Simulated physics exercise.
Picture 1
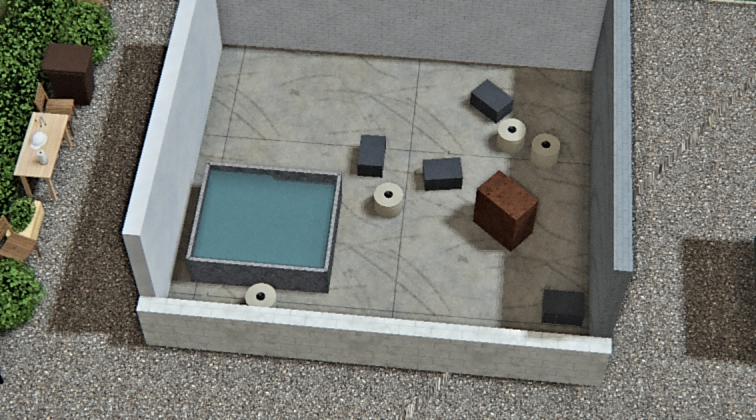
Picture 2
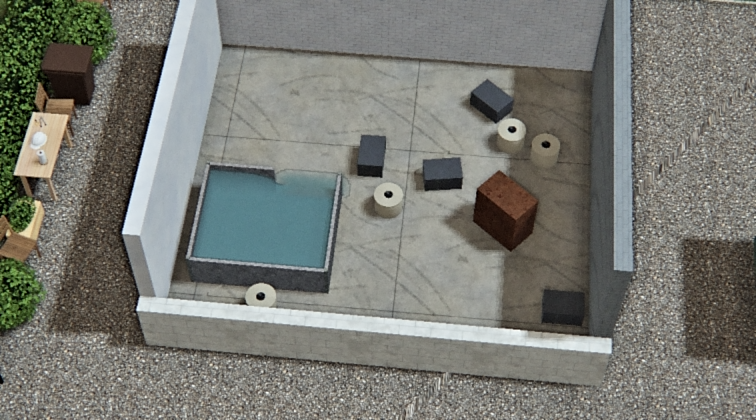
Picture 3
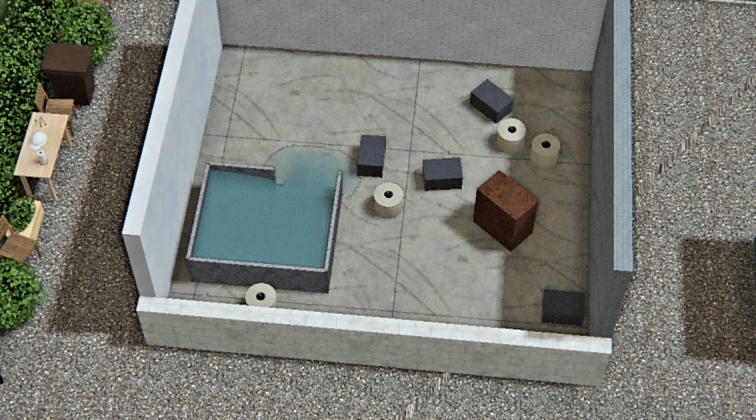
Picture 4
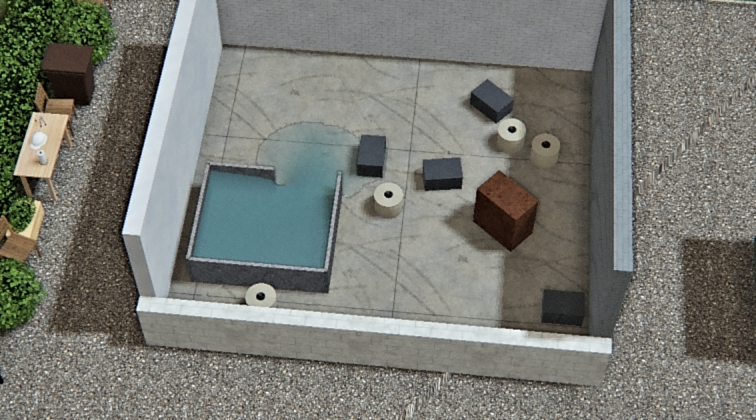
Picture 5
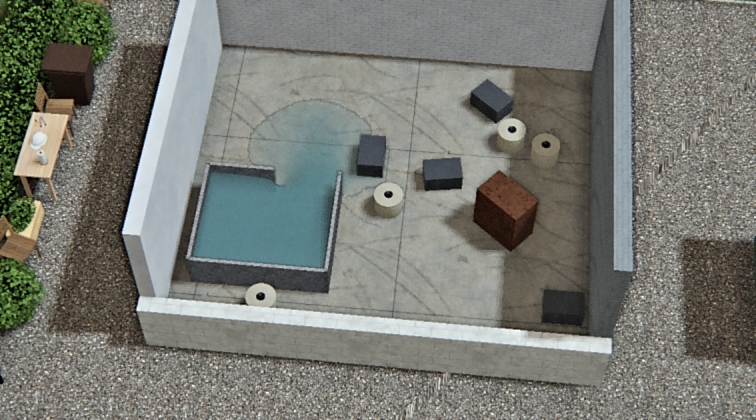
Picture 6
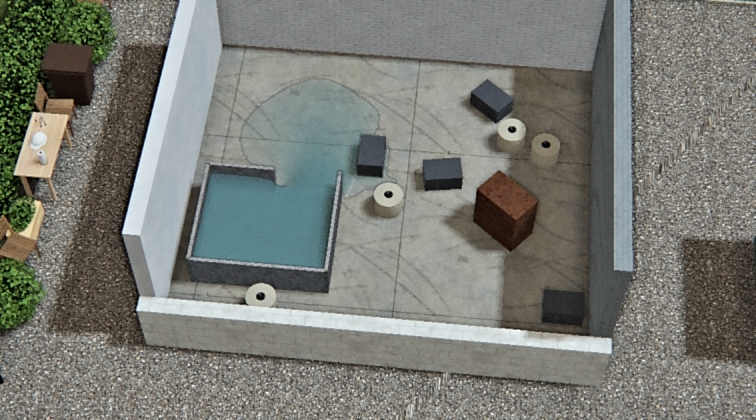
To begin with, a raised pool of blue-green water sits intact in a walled concrete yard, among dark blocks, pale round objects and a rusty brown box. Then part of its back wall opens at the right, and water spreads thinly toward the rear wall, while the scattered objects stay still.
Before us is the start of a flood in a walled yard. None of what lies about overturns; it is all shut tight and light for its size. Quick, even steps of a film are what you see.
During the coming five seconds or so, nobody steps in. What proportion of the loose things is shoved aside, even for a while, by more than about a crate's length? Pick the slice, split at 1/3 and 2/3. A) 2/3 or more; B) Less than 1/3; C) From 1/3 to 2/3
Less than 1/3 (B).
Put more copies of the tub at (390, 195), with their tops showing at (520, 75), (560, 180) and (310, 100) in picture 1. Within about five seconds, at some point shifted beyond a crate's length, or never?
Listed in order: Displaced, hardly budges, then displaced.
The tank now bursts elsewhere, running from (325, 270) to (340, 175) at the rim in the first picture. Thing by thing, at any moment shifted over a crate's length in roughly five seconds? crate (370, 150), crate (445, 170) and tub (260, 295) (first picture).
Working through them in order, the first not displaced that far, the second gets shoved clear and the last not displaced that far.
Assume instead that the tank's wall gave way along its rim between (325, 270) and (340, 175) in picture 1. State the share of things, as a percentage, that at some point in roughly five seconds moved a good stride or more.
Estimate: Some 80 per cent.
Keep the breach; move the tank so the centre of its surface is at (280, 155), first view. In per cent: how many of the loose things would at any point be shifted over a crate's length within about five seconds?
It comes to some 0 %.
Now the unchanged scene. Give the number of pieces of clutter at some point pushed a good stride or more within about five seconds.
1 in total.
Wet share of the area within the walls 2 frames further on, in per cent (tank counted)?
Estimate: 30 %.
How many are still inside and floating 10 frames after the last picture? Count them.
It comes to 0.
A moment on, 0 of 8 are well off their spots; 0 afloat.
Next, 1 of 8 are well off their spots; 0 afloat.
Later, 1 of 8 are well off their spots; 0 afloat.
In the end, 1 of 8 are well off their spots, and 1 have been at some point; 0 afloat.
